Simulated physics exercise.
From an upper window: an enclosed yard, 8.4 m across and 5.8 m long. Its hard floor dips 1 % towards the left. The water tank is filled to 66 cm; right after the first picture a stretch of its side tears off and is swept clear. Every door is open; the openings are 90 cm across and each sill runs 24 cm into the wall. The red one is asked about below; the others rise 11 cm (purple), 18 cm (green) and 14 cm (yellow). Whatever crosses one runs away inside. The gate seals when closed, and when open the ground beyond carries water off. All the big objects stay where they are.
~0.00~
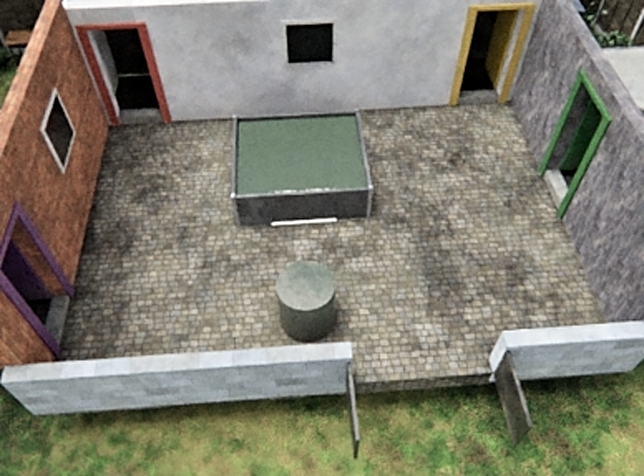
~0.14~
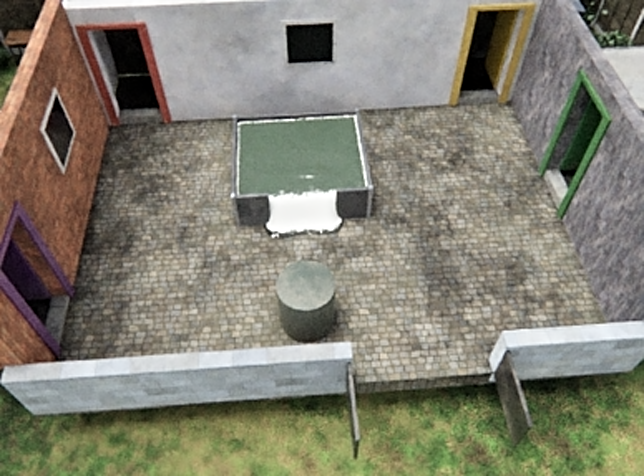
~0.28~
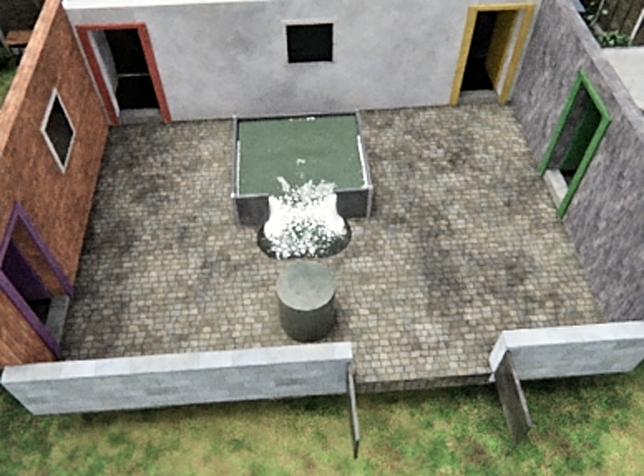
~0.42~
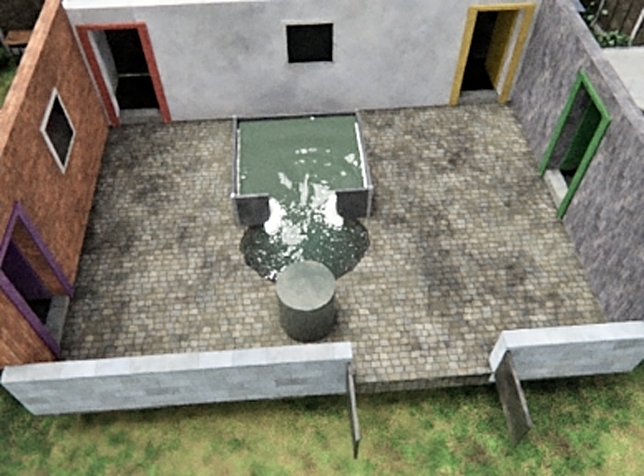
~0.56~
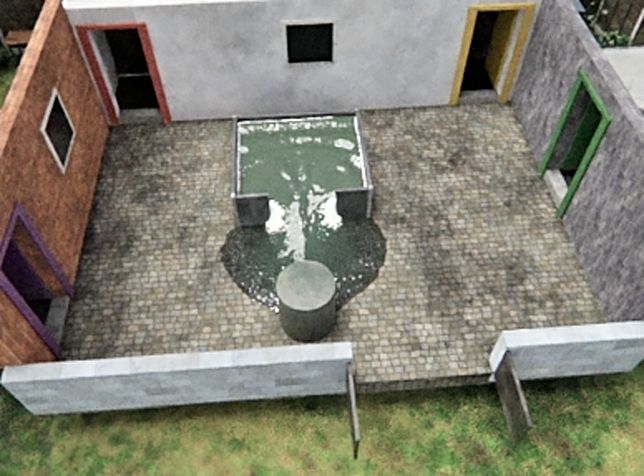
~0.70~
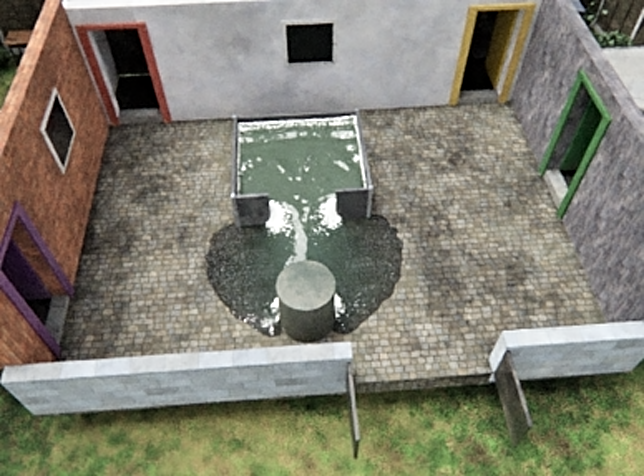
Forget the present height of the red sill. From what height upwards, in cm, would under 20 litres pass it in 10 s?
At least 8 cm or so.
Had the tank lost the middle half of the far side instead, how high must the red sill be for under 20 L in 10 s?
Some 13.0 cm.
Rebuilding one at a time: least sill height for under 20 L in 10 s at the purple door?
About 16 cm at purple.
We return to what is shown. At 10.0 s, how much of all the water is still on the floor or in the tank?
About 72 per cent.
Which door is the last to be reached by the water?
Last comes the yellow one.
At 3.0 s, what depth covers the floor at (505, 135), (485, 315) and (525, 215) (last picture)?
In that order: 0, 4 and 0 cm.
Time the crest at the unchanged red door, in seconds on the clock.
Around 5.5 s.
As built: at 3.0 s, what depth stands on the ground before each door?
In cm: Red 0, purple 17, green 0, yellow 0.
After 1.4 s water covers 20 % of the floor, deepest (40 cm) near (305, 289); it has not reached the red door.
After 3.0 s water covers 35 % of the floor, deepest (34 cm) near (53, 379); it has not reached the red door.
After 10.0 s water covers 95 % of the floor, deepest (10 cm) near (50, 391); 9 cm at the red door, 0 litres in over its 18 cm sill.
At the red door as built, the water arrived by 4.8 s and peaked near 12 cm at 5.4 s.
With a sill of 7 cm, 36 litres would have come in within the 10 s; with 9.5 cm, 7 litres. So under 20 litres takes about 8 cm.
